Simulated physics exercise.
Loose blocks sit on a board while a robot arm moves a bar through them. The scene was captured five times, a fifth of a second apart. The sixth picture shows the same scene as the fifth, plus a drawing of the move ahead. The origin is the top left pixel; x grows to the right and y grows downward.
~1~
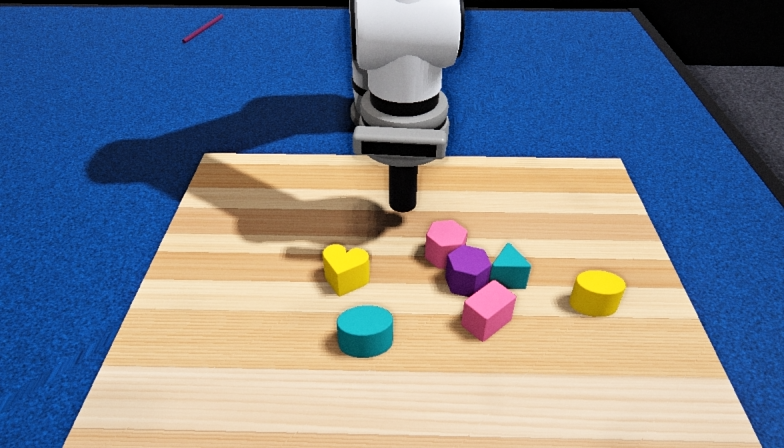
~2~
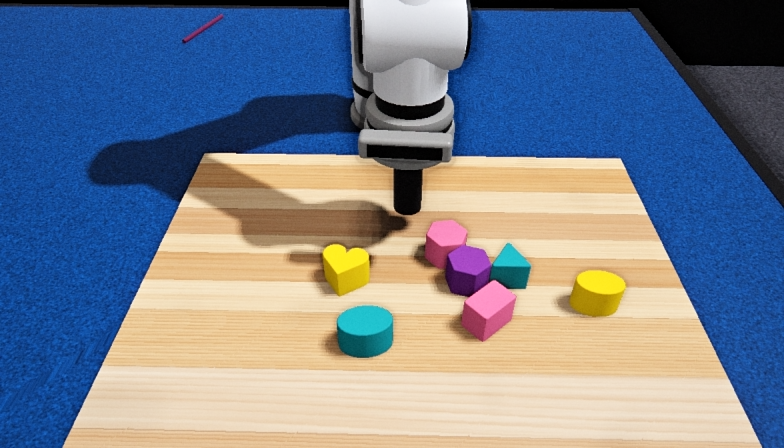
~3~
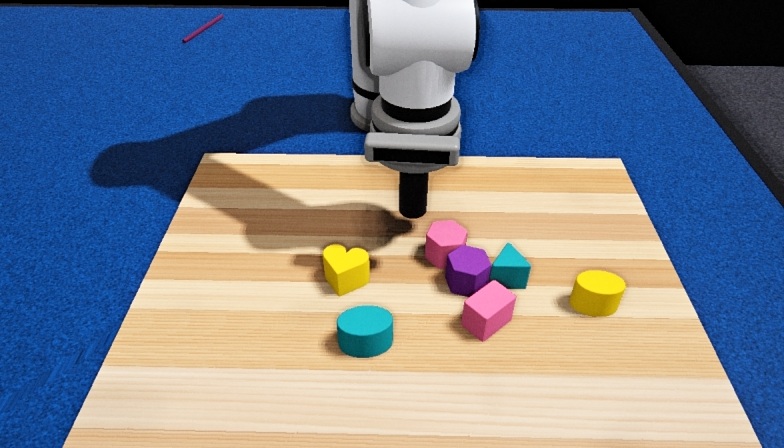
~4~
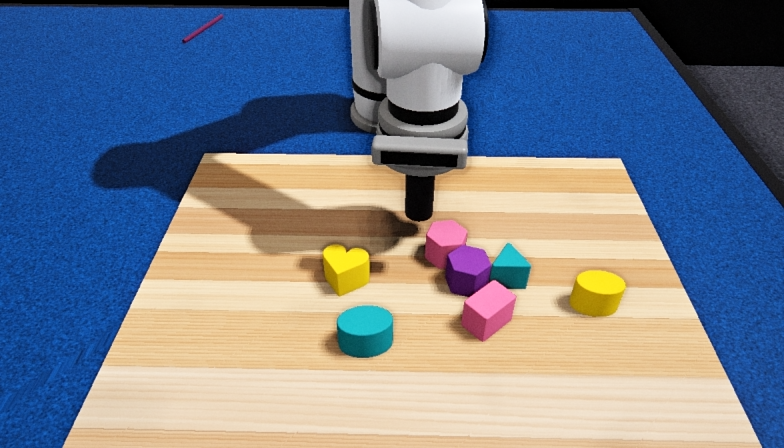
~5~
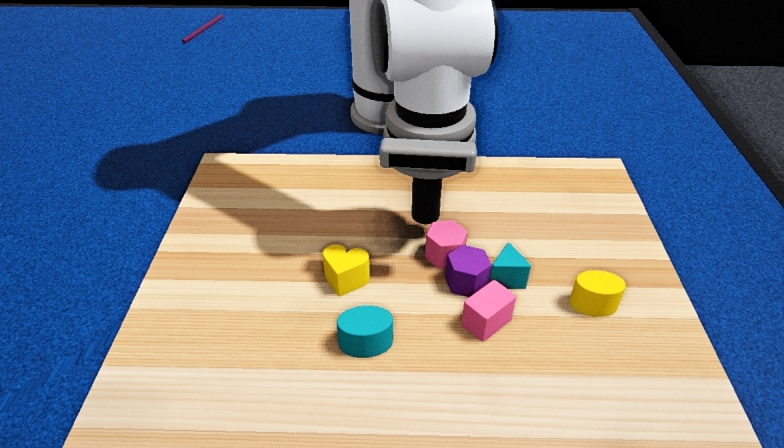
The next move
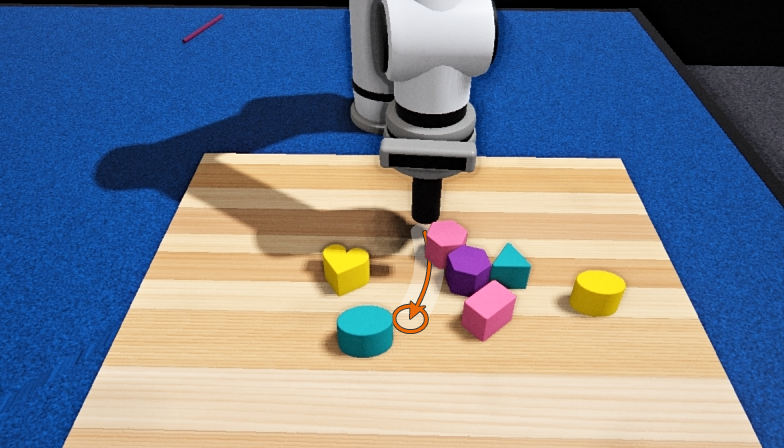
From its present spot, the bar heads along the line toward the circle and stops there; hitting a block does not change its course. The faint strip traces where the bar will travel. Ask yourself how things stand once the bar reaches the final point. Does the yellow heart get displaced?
Final answer: No.
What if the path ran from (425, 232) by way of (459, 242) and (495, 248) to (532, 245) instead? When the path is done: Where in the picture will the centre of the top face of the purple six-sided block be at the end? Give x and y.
Located at (479, 275).
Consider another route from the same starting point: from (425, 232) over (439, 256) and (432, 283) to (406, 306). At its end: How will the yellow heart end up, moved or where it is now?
The answer is that it remains undisturbed.
The drawn path runs from (425, 232) through (429, 259) and (425, 288) to (410, 319).
On the path given first. One third of the way, bar (430, 242); pink six-sided block (459, 251), turned 30° anticlockwise; purple six-sided block (488, 273); pink oblong (496, 303), turned 20° clockwise; turquoise three-sided block (517, 259), turned 35° anticlockwise.
Two thirds of the way, bar (426, 272); pink six-sided block (462, 273), turned 75° anticlockwise; purple six-sided block (505, 283), turned 20° anticlockwise; pink oblong (505, 311), turned 45° clockwise; turquoise three-sided block (521, 260), turned 60° anticlockwise.
At the end, bar (411, 302); yellow heart not moved; pink six-sided block (462, 273), turned 75° anticlockwise; purple six-sided block (506, 283), turned 20° anticlockwise; pink oblong (505, 311), turned 45° clockwise; turquoise three-sided block (521, 260), turned 60° anticlockwise.
